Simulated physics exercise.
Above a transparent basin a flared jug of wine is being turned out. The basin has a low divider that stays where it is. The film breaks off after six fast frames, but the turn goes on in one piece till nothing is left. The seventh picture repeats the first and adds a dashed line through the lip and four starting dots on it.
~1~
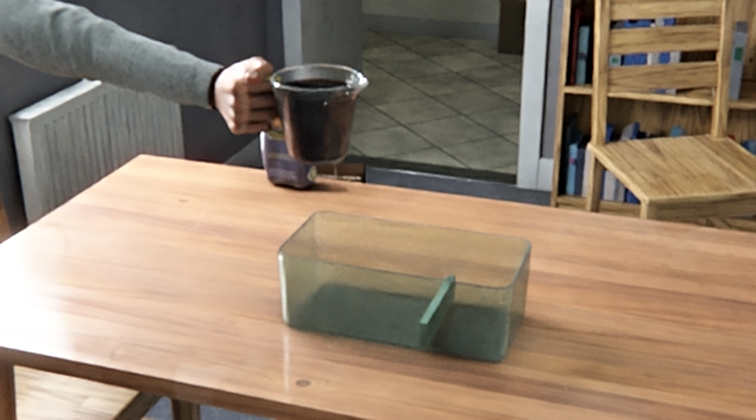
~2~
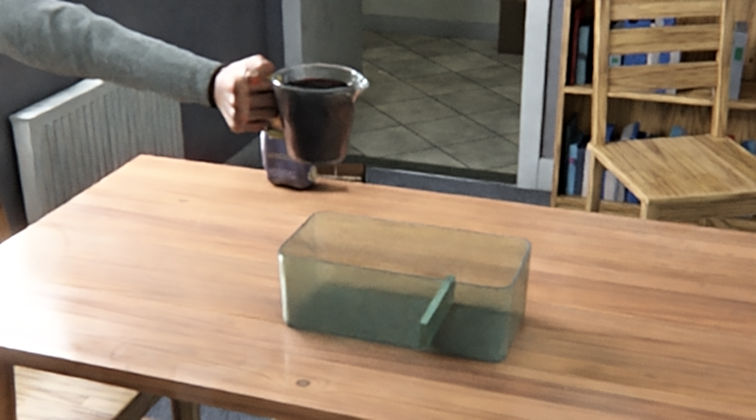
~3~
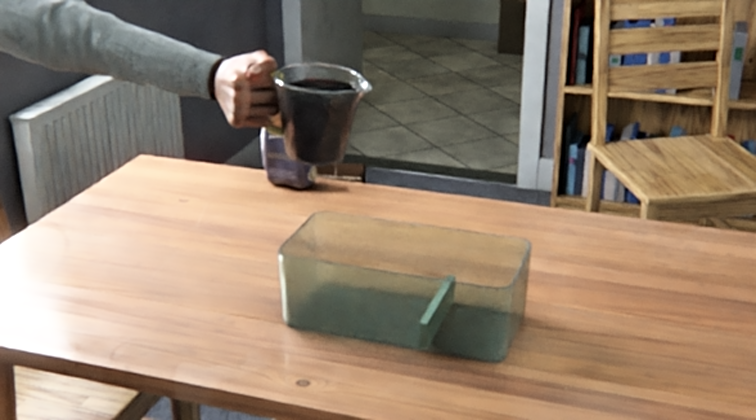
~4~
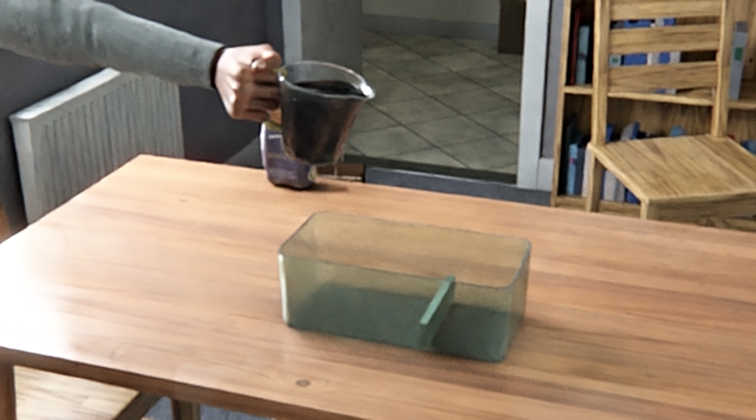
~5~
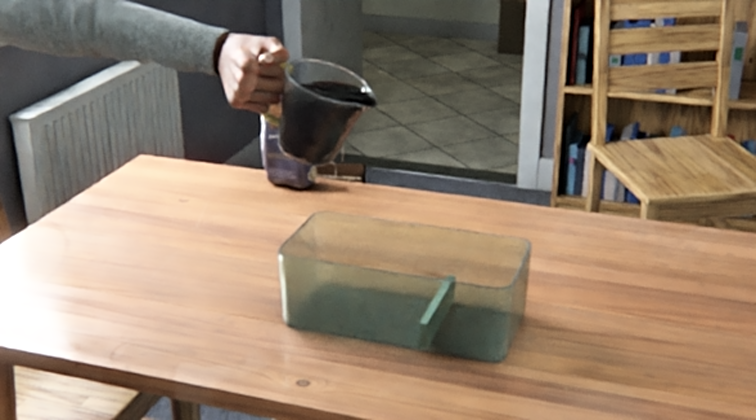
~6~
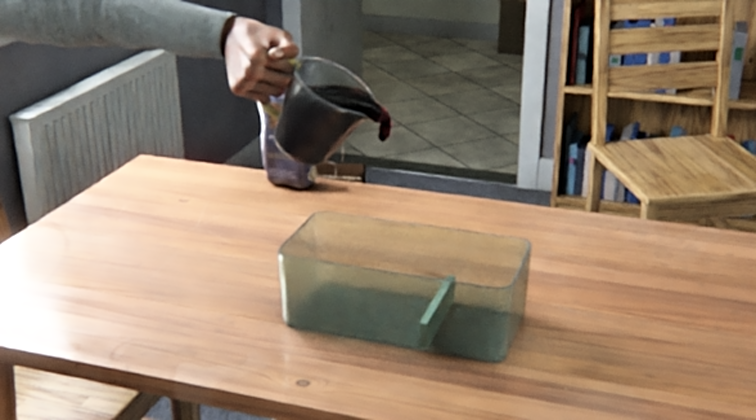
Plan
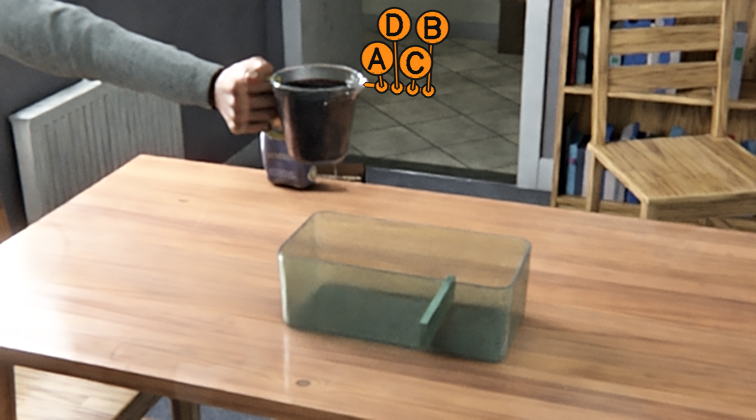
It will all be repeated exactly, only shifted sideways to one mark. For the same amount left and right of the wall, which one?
A.
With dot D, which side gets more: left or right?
More ends on the right.
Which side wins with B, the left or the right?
The right one.
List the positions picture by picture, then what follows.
The first picture shows upright, lip at (365, 84); basin from (285, 322) to (507, 361); top of the wall at (438, 298); nothing has left yet.
The second picture shows upright, lip at (366, 85); nothing has left yet.
The third picture shows tipped about 5°, lip at (369, 89); nothing has left yet.
The fourth picture shows tipped about 12°, lip at (372, 96); nothing has left yet.
The fifth picture shows tipped about 20°, lip at (375, 105); nothing has left yet.
The sixth picture shows tipped about 30°, lip at (378, 116); wine is over the lip, down to (385, 138).
On the marked copy, A at (381, 86); B at (428, 90); C at (412, 89); D at (397, 87).
Choosing A, about 48 % ends left of the wall and 51 % right of it.
Choosing B, about 14 % ends left of the wall and 83 % right of it; 3 % is lost outside.
Choosing C, about 15 % ends left of the wall and 83 % right of it.
Choosing D, about 23 % ends left of the wall and 76 % right of it.
